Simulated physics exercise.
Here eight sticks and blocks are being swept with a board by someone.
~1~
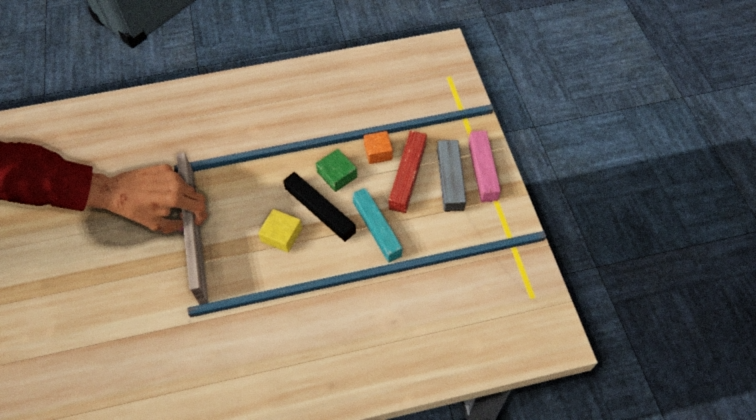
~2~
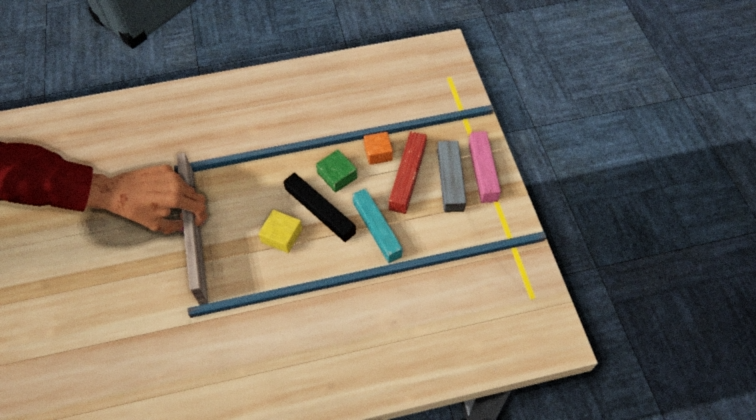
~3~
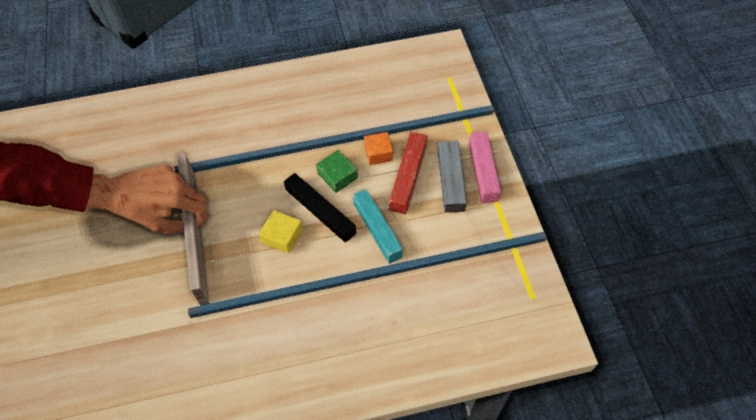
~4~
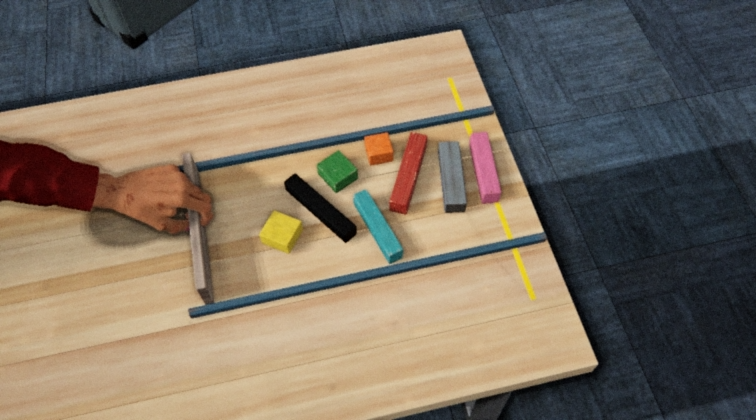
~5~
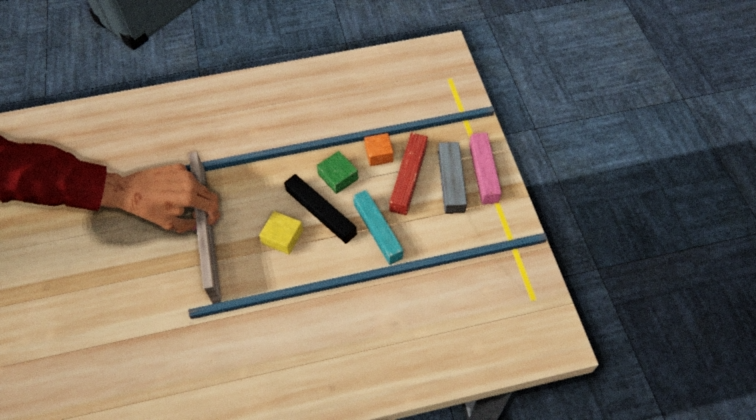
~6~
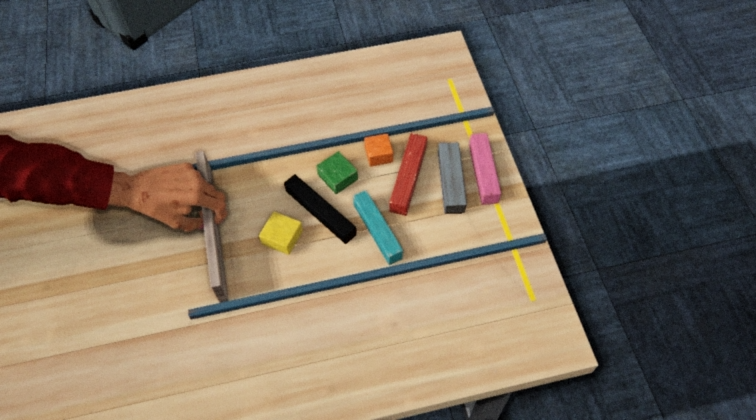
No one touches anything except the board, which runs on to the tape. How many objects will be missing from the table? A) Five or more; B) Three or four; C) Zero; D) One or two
(A) Five or more.
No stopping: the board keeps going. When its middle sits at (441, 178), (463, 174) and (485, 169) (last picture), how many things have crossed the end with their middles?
Per position: 2 / 4 / 5.
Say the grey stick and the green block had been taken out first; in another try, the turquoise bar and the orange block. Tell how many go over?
That makes 3 fallen, then 3 fallen in the other try.
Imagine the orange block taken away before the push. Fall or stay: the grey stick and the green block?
Result - grey stick: Gone; green block: Up.
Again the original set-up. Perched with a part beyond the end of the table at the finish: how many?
That comes to 3 of them.
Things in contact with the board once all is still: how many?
The count in contact is 2.
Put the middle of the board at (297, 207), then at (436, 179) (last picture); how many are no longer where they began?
Answer - first 3, then 8.
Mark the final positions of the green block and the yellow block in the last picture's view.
The green block comes to rest close to (502, 133), while the yellow block rests close to (517, 197).
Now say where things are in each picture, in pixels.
Pink bar (484, 166); grey stick (451, 175); red bar (408, 171); board (192, 226); tape (487, 177), in the first frame.
Grey stick (451, 176); black stick (319, 207), in the second frame.
Red bar (408, 172); turquoise bar (377, 226), in the third frame.
Pink bar (485, 167); green block (338, 172), in the fourth frame.
Grey stick (452, 177); board (205, 226), in the fifth frame.
Pink bar (484, 168); grey stick (452, 178); red bar (409, 174); board (211, 225); tape (487, 179), in the sixth frame.
Soon after, none off yet; pink bar at rest near (484, 168); grey stick at rest near (452, 178); red bar at rest near (409, 174).
Then, none off yet; pink bar at rest near (486, 168); grey stick moved a little near (467, 174); red bar moved a little near (445, 160).
Further on, one off so far; pink bar falling near (531, 258); grey stick tipped well over near (536, 178); red bar moved about its own width near (513, 145).
At rest, the number that fall off is five or more; fallen, turquoise bar, orange block, red bar, grey stick and pink bar.
